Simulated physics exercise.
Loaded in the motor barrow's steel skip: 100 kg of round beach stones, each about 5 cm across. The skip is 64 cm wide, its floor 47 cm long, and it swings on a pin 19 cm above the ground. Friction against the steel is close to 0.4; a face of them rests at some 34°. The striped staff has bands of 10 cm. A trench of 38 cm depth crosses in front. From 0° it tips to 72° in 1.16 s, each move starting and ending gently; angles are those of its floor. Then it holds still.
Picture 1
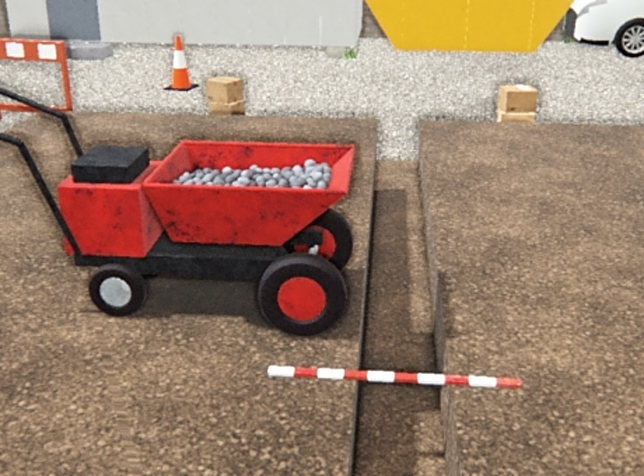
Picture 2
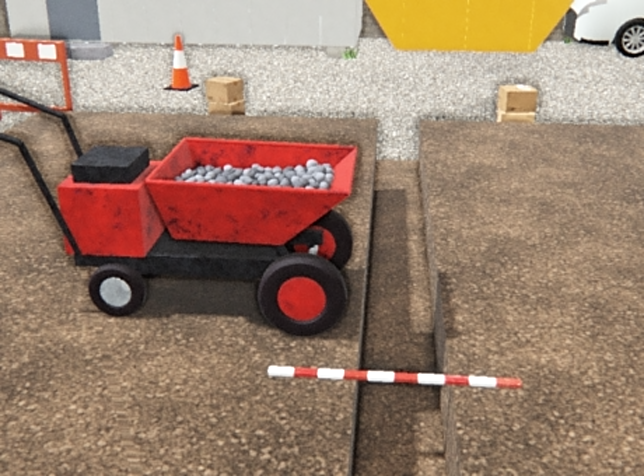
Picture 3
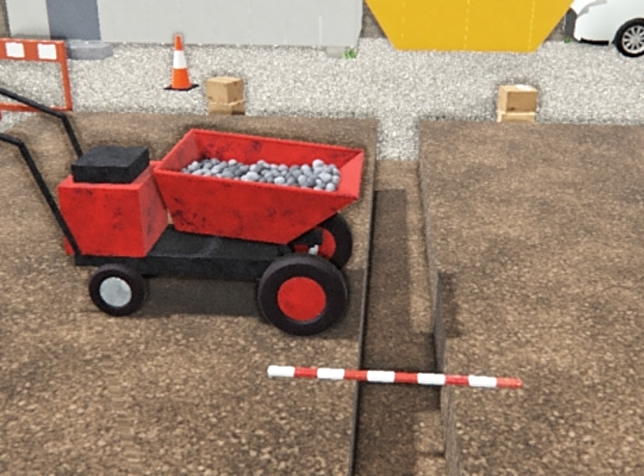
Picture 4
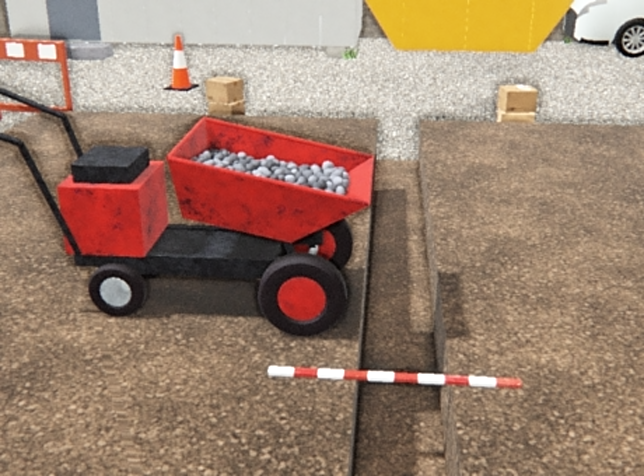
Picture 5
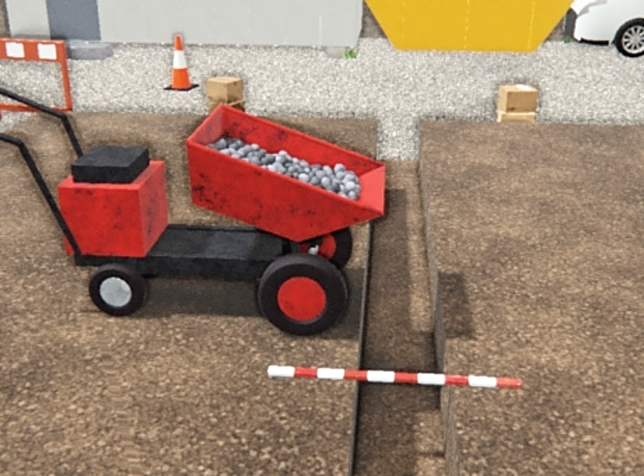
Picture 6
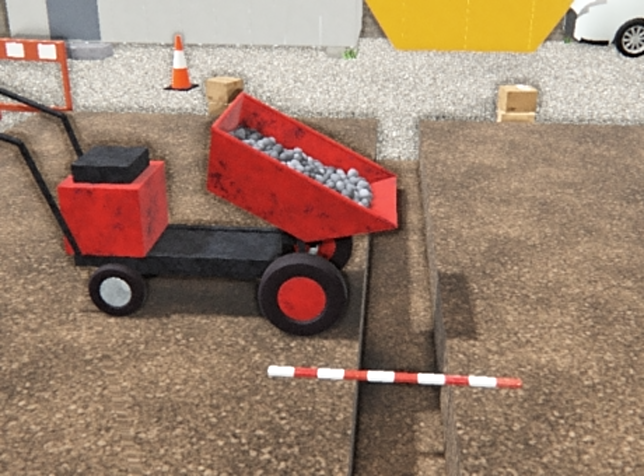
At first, a red motor barrow stands beside a narrow trench, its level skip loaded with grey stones, a red-and-white staff lying across the gap. The skip then tilts slowly, its left end rising off the black chassis and its lip dipping rightward over the trench. It steepens further while the stones stay inside.
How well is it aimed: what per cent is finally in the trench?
Some 23 per cent of it.
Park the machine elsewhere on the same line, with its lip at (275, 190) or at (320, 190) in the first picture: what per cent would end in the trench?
About 100 and 50 per cent.
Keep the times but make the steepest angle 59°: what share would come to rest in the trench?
In that case some 30 per cent.
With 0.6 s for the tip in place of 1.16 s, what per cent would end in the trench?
It would be near 15 per cent.
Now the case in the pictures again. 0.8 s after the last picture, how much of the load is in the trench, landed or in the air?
About 10 per cent by then.
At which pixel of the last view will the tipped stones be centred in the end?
Around (492, 309).
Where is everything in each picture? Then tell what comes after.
Lip at (346, 192), floor tilted 0°, highest stones at (309, 173), in the first frame.
The skip is at 1°, its lip at (349, 194); the top of the load is at (292, 174), in the second frame.
Lip at (357, 197), floor tilted 5°, highest stones at (223, 170), in the third frame.
The skip is at 12°, its lip at (369, 204); the top of the load is at (223, 159), in the fourth frame.
The skip is at 19°, its lip at (383, 214); the top of the load is at (227, 148), in the fifth frame.
The skip is at 28°, its lip at (396, 227); the top of the load is at (242, 137), in the sixth frame.
Then, 0.4 s after the last picture the floor is at 61°, 100 % in the skip; the foremost stones are at (429, 260).
Then, 0.8 s after the last picture the floor is at 72°, 35 % in the skip, 9 % in the trench, 55 % past the trench; the foremost stones are at (548, 308).
Then, 1.1 s after the last picture the floor is at 72°, 3 % in the skip, 18 % in the trench, 79 % past the trench; the foremost stones are past the picture's edge.
Then, 3.1 s after the last picture the floor is at 72°, 0 % in the skip, 23 % in the trench, 77 % past the trench; the foremost stones are past the picture's edge.
